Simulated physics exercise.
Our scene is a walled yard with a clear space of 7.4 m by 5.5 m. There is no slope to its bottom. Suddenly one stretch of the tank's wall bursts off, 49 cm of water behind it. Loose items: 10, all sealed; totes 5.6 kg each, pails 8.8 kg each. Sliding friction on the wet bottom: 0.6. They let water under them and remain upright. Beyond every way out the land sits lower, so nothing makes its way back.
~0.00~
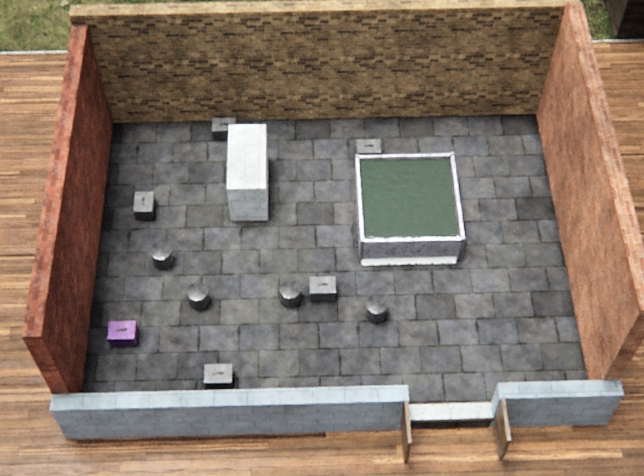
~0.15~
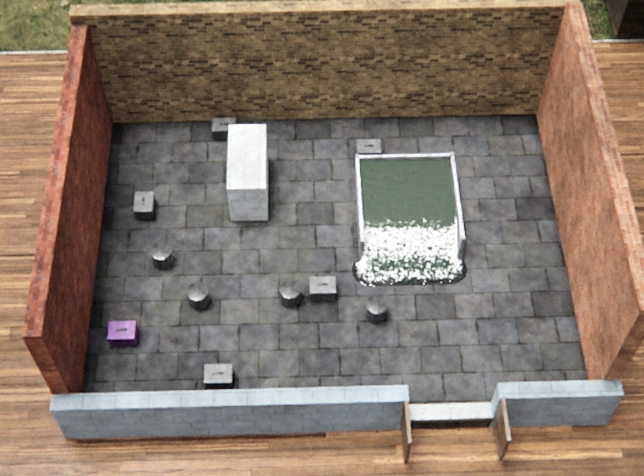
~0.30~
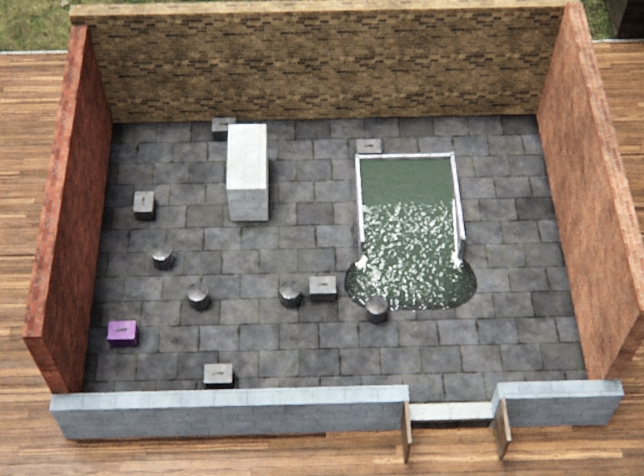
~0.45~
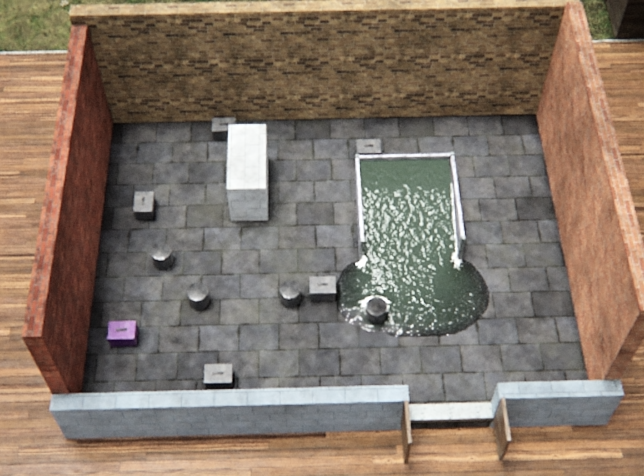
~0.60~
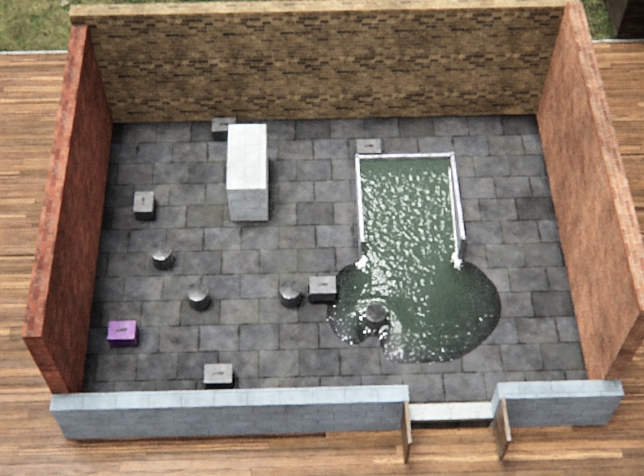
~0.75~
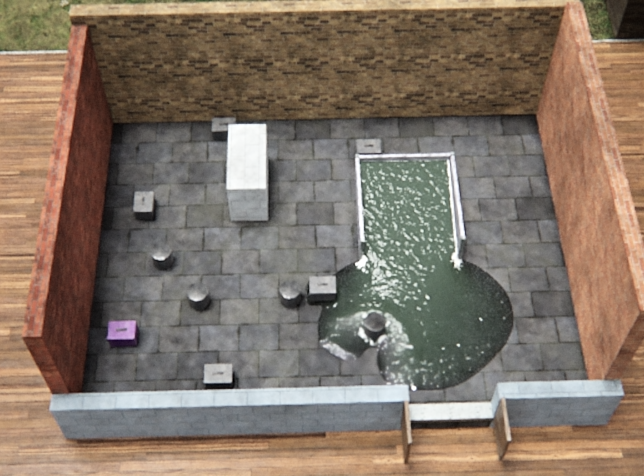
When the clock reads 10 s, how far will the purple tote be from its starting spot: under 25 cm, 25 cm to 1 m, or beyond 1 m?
Its displacement will be medium.
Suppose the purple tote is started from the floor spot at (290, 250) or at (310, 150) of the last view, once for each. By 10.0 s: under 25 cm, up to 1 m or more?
From the first place it is barely disturbed; from the second it is barely disturbed.
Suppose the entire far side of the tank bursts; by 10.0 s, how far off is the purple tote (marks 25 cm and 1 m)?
Result: The purple tote remains where it was.
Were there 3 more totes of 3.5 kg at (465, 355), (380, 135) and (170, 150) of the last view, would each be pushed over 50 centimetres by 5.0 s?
Beyond it, within it, within it.
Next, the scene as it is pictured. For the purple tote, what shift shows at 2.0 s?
It has shifted about 0 cm.
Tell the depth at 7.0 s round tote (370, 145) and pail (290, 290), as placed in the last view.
Roughly 0 and 1 cm.
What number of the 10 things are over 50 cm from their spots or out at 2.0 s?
1.
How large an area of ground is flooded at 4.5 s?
Some 22 m2 of it.
After 2.0 s the purple tote is near (122, 330), 0.0 m from its start, aground; 0 of 10 are out; 1 afloat.
After 4.5 s the purple tote is near (119, 320), 0.2 m from its start, aground; 0 of 10 are out; 0 afloat.
After 7.0 s the purple tote is near (138, 291), 0.7 m from its start, aground; 0 of 10 are out; 0 afloat.
After 10.0 s the purple tote is near (138, 291), 0.7 m from its start, aground; 0 of 10 are out; 0 afloat.
